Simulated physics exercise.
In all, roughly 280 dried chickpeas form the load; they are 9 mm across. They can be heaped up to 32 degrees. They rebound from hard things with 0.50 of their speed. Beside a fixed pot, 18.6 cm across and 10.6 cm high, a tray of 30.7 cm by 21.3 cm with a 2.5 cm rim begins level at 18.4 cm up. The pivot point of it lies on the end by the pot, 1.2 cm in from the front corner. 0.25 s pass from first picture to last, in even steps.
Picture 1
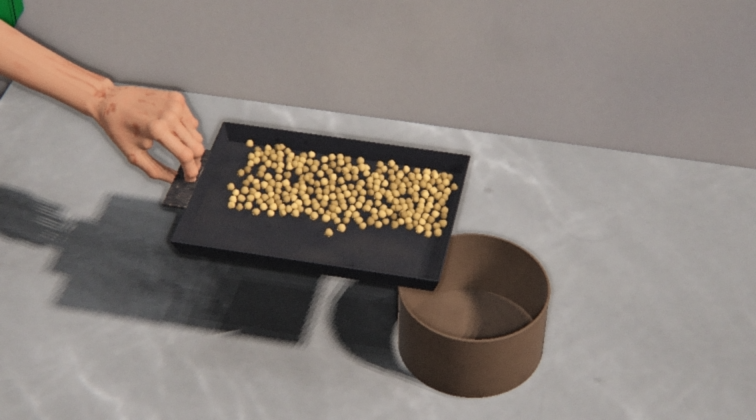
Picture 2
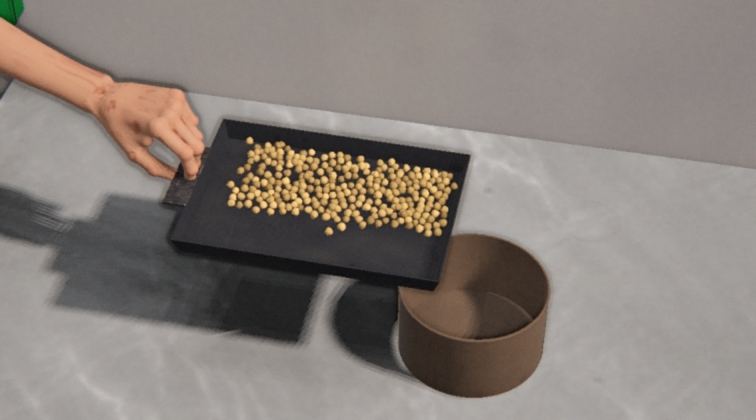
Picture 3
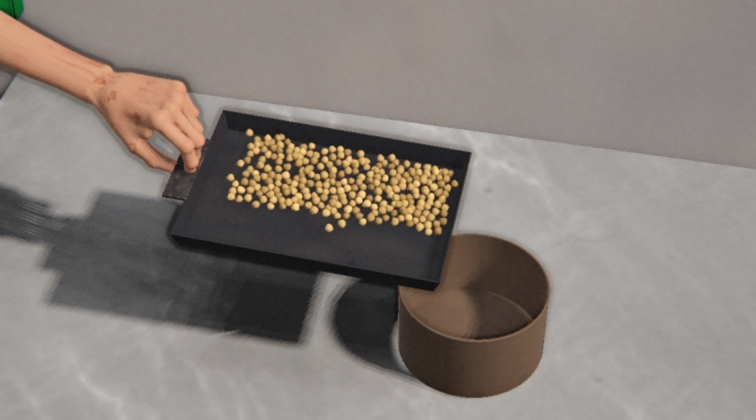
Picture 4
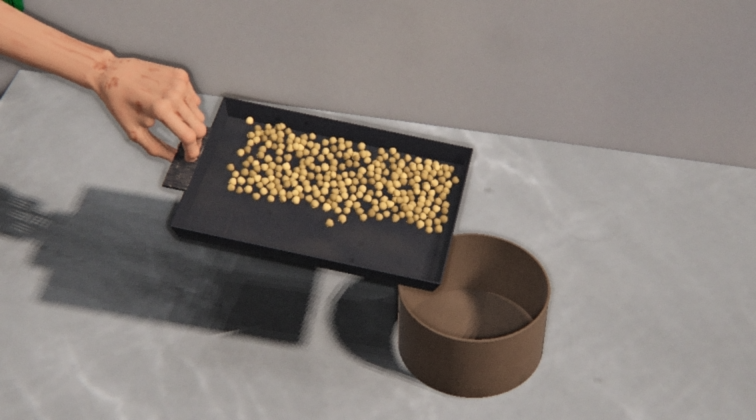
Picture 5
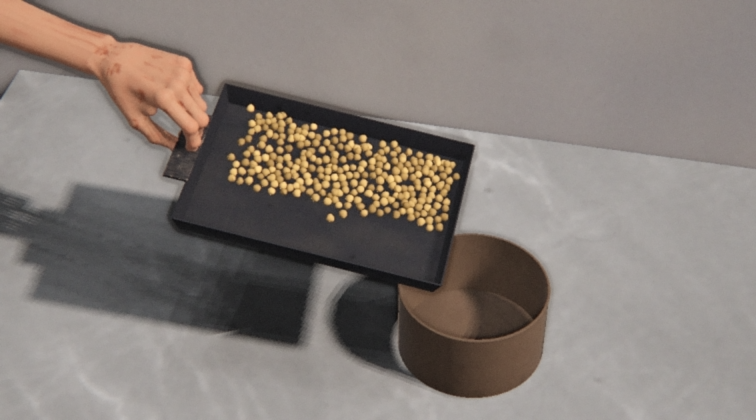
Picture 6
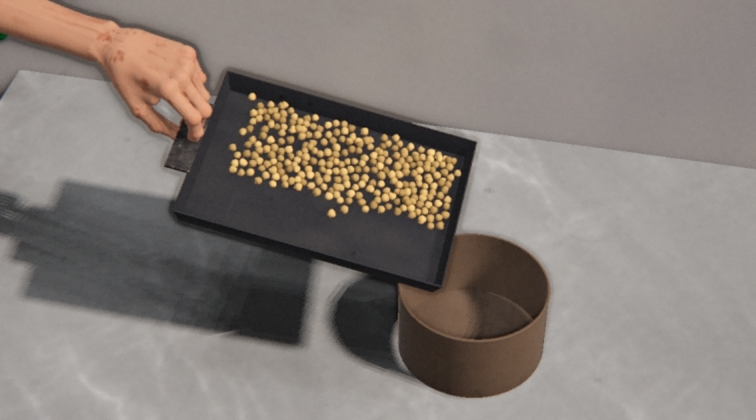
The clip shows a hand holding a dark rectangular tray of dried chickpeas beside a round brown pot on a grey surface, gradually raising the tray's left end so it slants down toward the right while the chickpeas stay spread across it.
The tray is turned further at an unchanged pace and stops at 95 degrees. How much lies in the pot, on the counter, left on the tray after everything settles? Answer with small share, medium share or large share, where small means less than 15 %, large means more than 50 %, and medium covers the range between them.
Pot - small share; counter - large share; left on the tray - small share.
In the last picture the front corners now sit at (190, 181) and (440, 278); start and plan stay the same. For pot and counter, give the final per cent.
Pot: 70, counter: 30.
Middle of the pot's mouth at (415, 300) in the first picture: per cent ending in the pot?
Close to 0 in a hundred.
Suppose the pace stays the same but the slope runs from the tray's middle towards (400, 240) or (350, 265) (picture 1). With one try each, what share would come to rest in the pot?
That would be close to 60 per cent and then close to 0 per cent.
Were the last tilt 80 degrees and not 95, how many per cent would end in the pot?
It would be near 5 per cent.
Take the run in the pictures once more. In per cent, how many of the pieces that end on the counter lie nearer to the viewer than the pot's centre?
100 %.
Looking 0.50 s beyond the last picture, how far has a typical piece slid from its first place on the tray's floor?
By then it sits near 14 cm from where it began.
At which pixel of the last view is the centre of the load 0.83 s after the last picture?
Load centre, approx.: (455, 275) px.
Then, 0.50 s after the last picture, tilt 53 degrees; the tray holds 100 %, the pot 0 %.
Then, 0.83 s after the last picture, tilt 78 degrees; the tray holds 70 %, the pot 0 %.
Then, 1.26 s after the last picture, tilt 95 degrees; the tray holds 5 %, the pot 5 %.
In the end, pot 5 %, counter 95 %, tray 0 %.
